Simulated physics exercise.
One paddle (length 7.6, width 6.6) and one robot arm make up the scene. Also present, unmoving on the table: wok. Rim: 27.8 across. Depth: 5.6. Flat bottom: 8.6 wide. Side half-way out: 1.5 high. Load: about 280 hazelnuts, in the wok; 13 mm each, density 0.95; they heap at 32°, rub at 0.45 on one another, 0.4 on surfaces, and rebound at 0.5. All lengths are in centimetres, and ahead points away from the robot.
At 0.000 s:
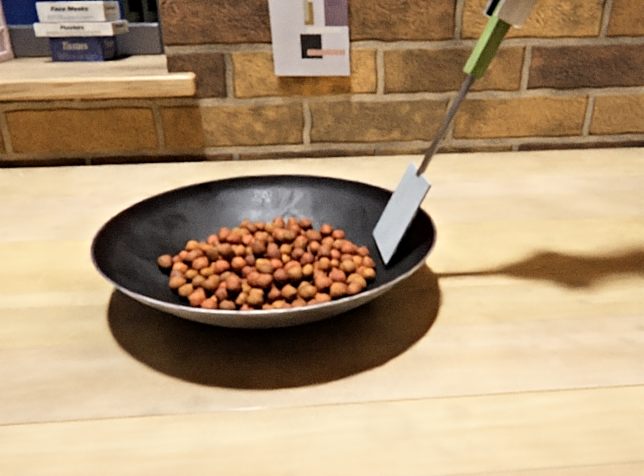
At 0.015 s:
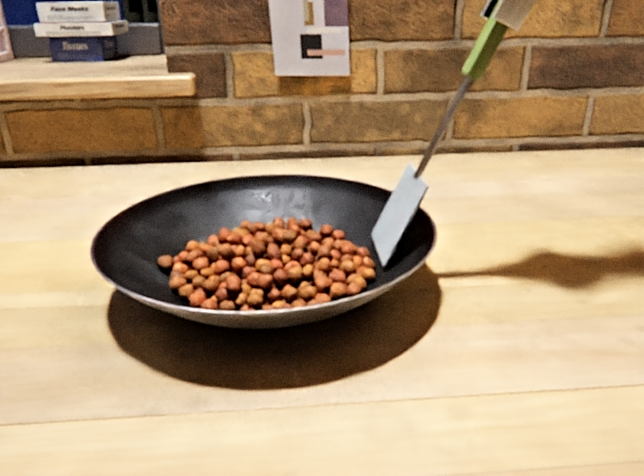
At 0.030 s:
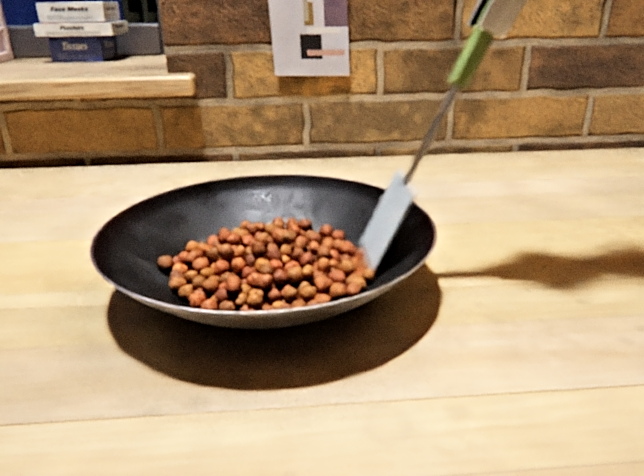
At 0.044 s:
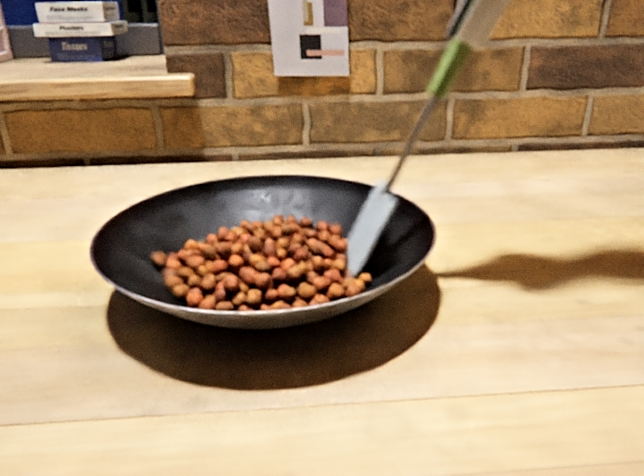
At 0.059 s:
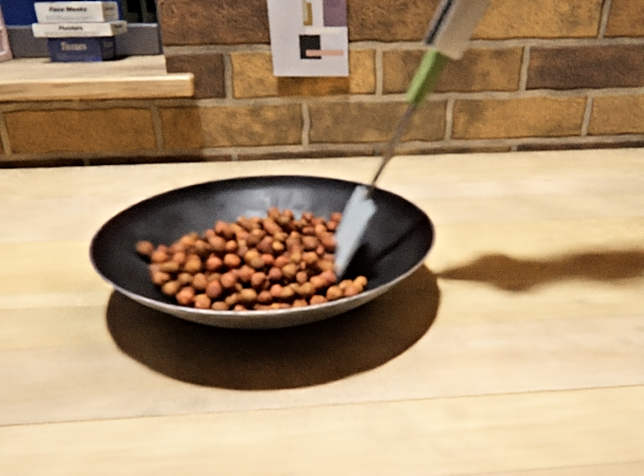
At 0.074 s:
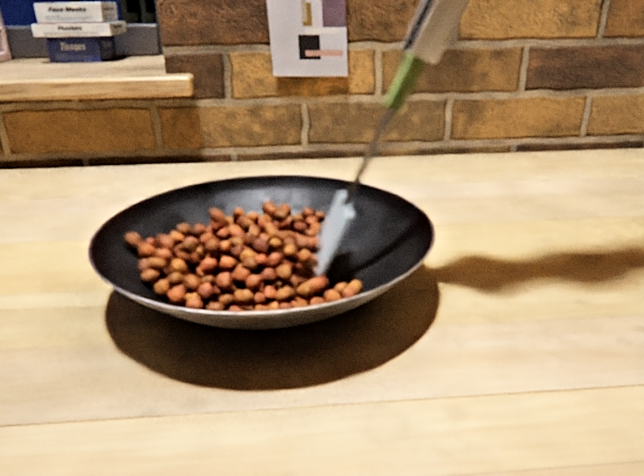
On a pale wooden counter by a brick wall, a paddle with a green-marked handle dipped into a black wok of hazelnuts and swept left, pushing the heap toward the wok's left side.
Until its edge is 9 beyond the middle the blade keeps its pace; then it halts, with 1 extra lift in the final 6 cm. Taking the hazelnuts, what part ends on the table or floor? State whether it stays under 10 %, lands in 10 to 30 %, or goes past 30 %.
It goes past 30 %.
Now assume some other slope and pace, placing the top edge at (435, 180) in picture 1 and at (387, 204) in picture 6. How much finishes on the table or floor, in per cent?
Off the vessel, on the table or floor: Some 20 percent.
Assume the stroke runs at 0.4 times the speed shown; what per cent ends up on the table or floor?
Roughly 5 per cent.
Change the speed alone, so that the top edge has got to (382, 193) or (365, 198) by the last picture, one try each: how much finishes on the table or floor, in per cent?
Respectively, around 15 and 25 per cent.
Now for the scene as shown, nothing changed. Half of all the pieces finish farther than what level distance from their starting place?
Near 7 cm, measured level.
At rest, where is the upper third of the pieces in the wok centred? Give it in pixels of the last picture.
Look near (205, 259).
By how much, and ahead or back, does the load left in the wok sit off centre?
Ahead, by around 2.5 cm.
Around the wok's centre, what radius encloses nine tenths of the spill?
Seen from above, roughly 55 cm.
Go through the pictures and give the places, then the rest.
Paddle top edge at (421, 172), sloping 65°; upper third of the load around (272, 255), from x 165 to 370, top at y 225; 279 in the wok, in the first picture.
Paddle top edge at (419, 174), sloping 65°; upper third of the load around (272, 255), from x 165 to 370, top at y 225, in the second picture.
Paddle top edge at (406, 181), sloping 65°; upper third of the load around (271, 255), from x 165 to 370, top at y 225, in the third picture.
Paddle top edge at (387, 191), sloping 65°; upper third of the load around (271, 255), from x 160 to 365, top at y 220, in the fourth picture.
Paddle top edge at (366, 198), sloping 65°; upper third of the load around (260, 249), from x 145 to 360, top at y 215, in the fifth picture.
Paddle top edge at (346, 202), sloping 65°; upper third of the load around (249, 244), from x 135 to 355, top at y 210; 279 in the wok, in the sixth picture.
By 0.11 s, sloping 65°, highest piece 9 above the table; 279 in the wok.
By 0.15 s, sloping 65°, highest piece 10 above the table; 279 in the wok.
By 0.37 s, sloping 65°, highest piece 12 above the table; 173 in the wok, 67 on the table or floor, 39 on the blade or in flight.
By 1.42 s, sloping 65°, highest piece 4 above the table; 173 in the wok, 106 on the table or floor.
Final count, 173 in the wok, 106 on the table or floor. That is 38 % on the table or floor.
